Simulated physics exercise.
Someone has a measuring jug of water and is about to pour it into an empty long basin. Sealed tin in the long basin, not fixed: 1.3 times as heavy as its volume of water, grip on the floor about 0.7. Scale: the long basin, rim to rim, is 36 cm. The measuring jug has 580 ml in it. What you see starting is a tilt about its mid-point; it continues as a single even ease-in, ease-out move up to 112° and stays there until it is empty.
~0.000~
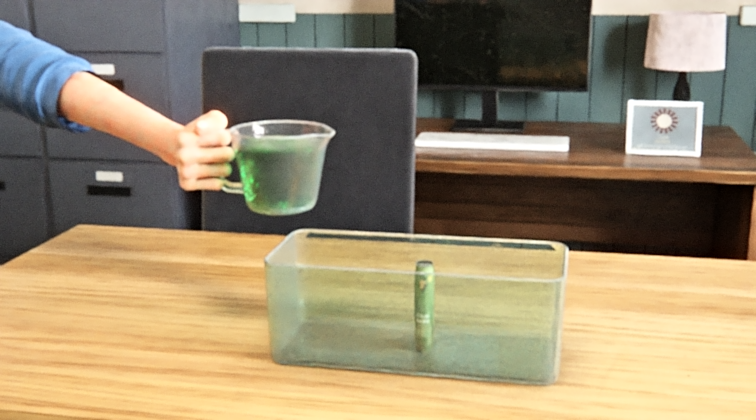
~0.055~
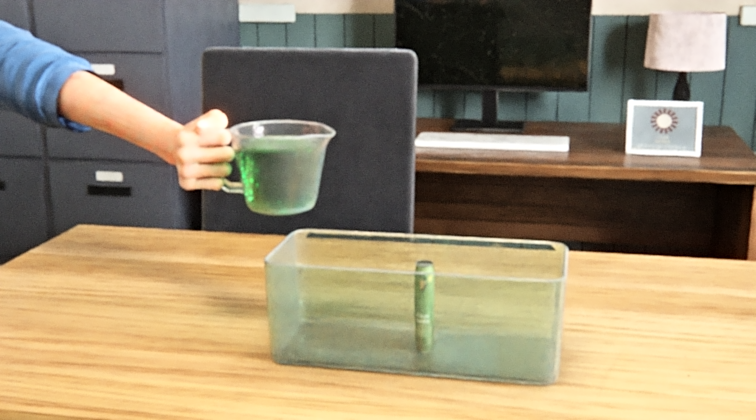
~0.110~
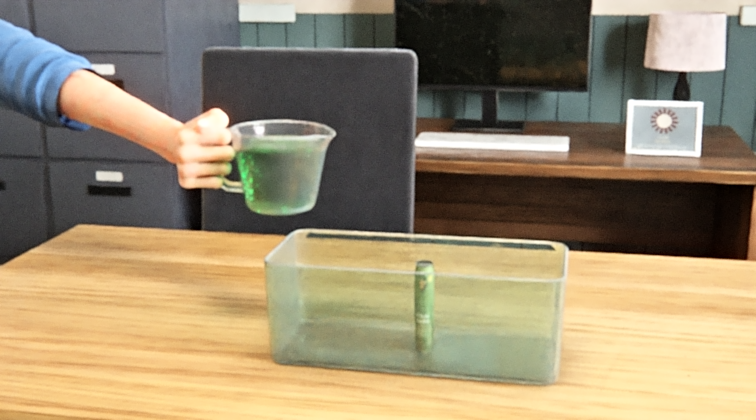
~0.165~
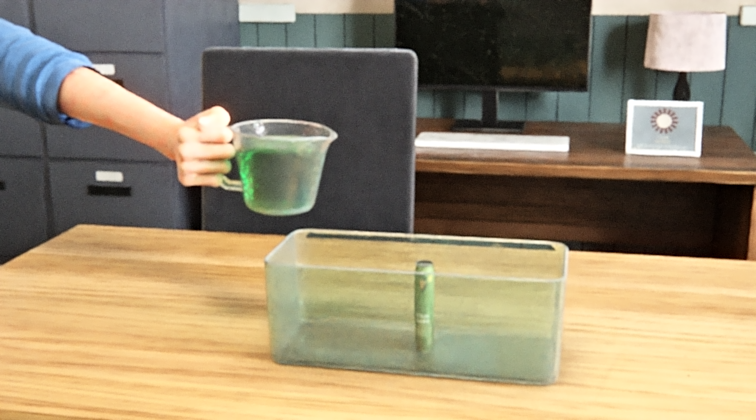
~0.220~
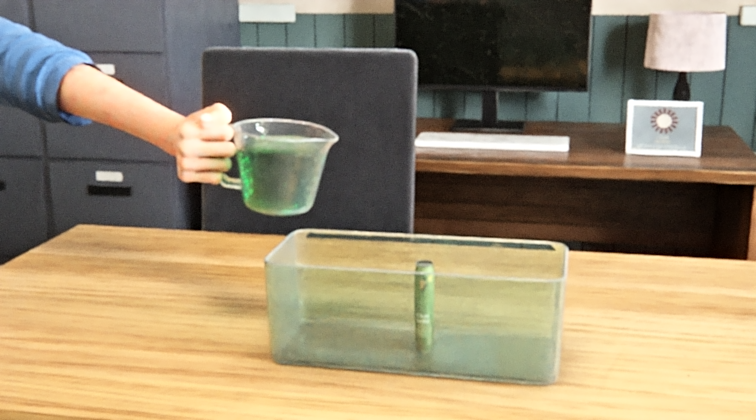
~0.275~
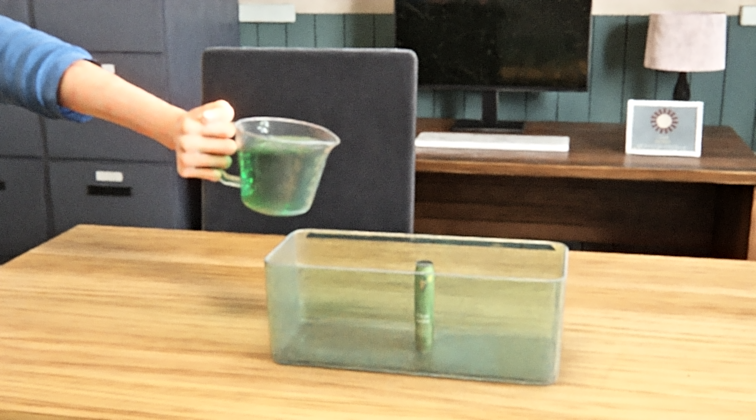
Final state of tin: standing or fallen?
Standing.
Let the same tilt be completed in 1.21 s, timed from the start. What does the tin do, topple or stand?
In that case the tin stays vertical.
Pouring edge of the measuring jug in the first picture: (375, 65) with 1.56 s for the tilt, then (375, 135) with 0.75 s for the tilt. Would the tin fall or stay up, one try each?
Run one: It tumbles. Run two: It tumbles.
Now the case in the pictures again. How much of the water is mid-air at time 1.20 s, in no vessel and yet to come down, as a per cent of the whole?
Roughly 6 per cent.
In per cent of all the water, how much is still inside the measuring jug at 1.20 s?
Close to 10 percent of the total.
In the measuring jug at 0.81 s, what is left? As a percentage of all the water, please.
About 72 percent.
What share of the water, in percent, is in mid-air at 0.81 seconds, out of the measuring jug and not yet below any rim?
16 per cent.
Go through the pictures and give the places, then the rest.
In the first picture, it leans 0°; its right rim is at (334, 133); the water meets the walls at (240, 142) and (323, 145); the long basin's rim runs from (280, 247) to (566, 263); the tin's top is at (425, 267).
In the second picture, it leans 0°; its right rim is at (334, 133); the water meets the walls at (240, 142) and (324, 145).
In the third picture, it leans 1°; its right rim is at (335, 134); the water meets the walls at (240, 142) and (324, 145).
In the fourth picture, it leans 3°; its right rim is at (336, 136); the water meets the walls at (242, 142) and (325, 146).
In the fifth picture, it leans 5°; its right rim is at (337, 138); the water meets the walls at (242, 142) and (327, 146).
In the sixth picture, it leans 8°; its right rim is at (339, 141); the water meets the walls at (244, 142) and (329, 147).
Then, 0.81 s in, the tilt is 59° and 72 per cent is still to pour; the tin stands where it began.
Then, 1.20 s in, the tilt is 98° and 10 per cent is still to pour; the tin stands where it began.
Then, 1.61 s in, the tilt is 112° and 0 per cent is still to pour; the tin stands where it began.
Then, 2.06 s in, the tilt is 112° and 0 per cent is still to pour; the tin stands where it began.
Finally, the tin stands where it began.
